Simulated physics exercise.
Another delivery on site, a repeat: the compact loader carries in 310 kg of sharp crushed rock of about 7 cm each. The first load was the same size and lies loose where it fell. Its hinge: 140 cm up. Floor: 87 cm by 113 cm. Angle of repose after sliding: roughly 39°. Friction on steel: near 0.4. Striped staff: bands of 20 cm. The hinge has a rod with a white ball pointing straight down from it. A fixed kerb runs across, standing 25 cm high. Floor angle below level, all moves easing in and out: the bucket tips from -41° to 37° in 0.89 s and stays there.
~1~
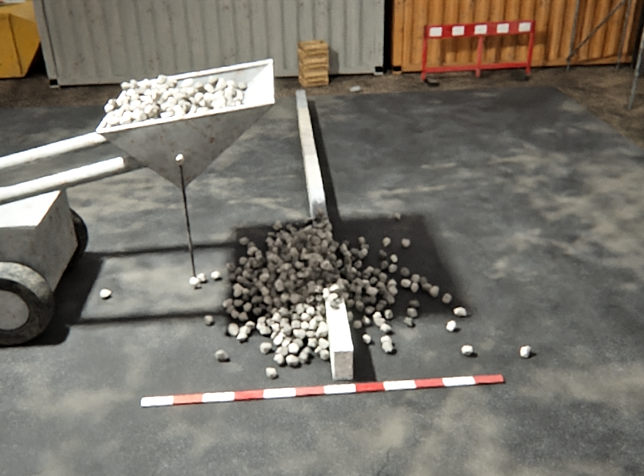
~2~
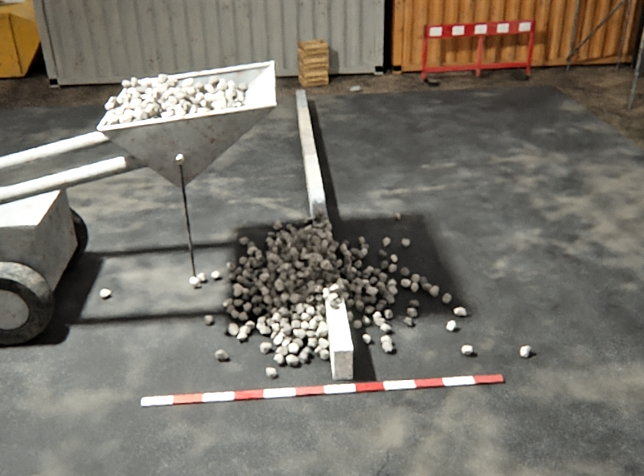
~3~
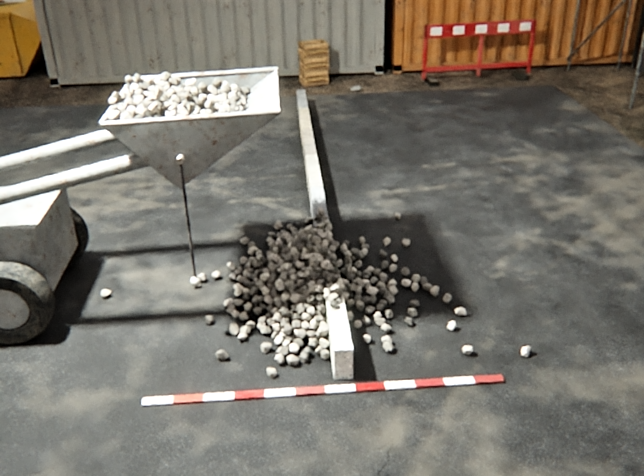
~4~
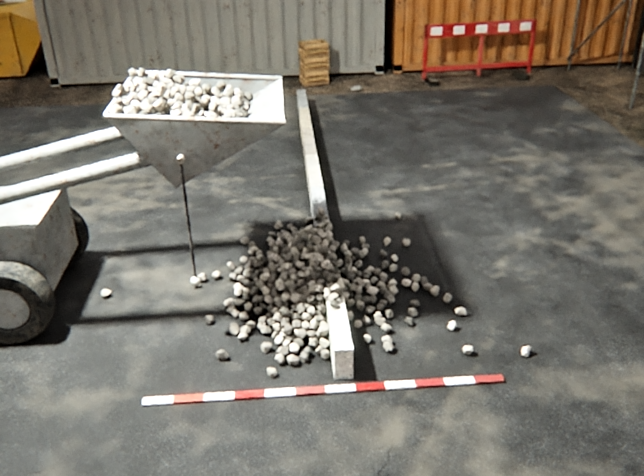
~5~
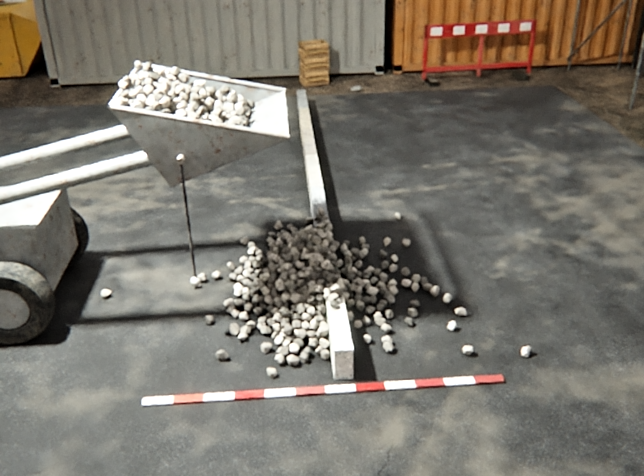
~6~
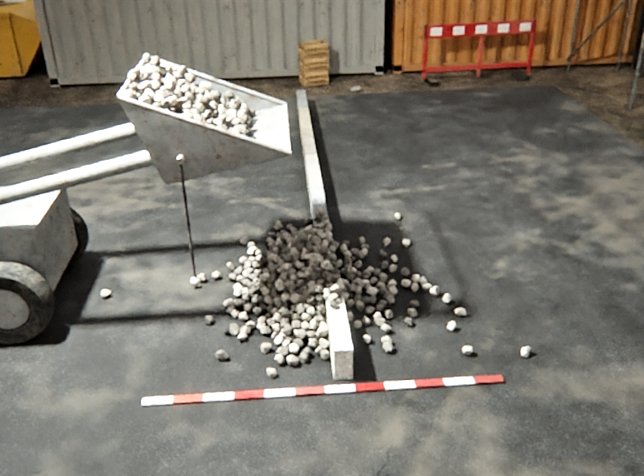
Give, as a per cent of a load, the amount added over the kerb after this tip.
Close to 36 parts in a hundred.
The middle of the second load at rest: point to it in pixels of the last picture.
Around (311, 270).
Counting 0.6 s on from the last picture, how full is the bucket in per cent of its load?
85 % still inside.
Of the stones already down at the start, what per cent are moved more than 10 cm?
Close to 5 in a hundred of them.
Then, 0.3 s after the last picture the floor is at 25°; in per cent of one load, 100 in the bucket, 85 on this side of the kerb, 15 over the kerb; the foremost stones are at (448, 300).
Then, 0.6 s after the last picture the floor is at 37°; in per cent of one load, 85 in the bucket, 100 on this side of the kerb, 15 over the kerb; the foremost stones are at (448, 300).
Then, 1.0 s after the last picture the floor is at 37°; in per cent of one load, 28 in the bucket, 150 on this side of the kerb, 23 over the kerb; the foremost stones are at (448, 300).
Then, 3.5 s after the last picture the floor is at 37°; in per cent of one load, 0 in the bucket, 149 on this side of the kerb, 51 over the kerb; the foremost stones are at (467, 270). Net gain over the kerb, 36.
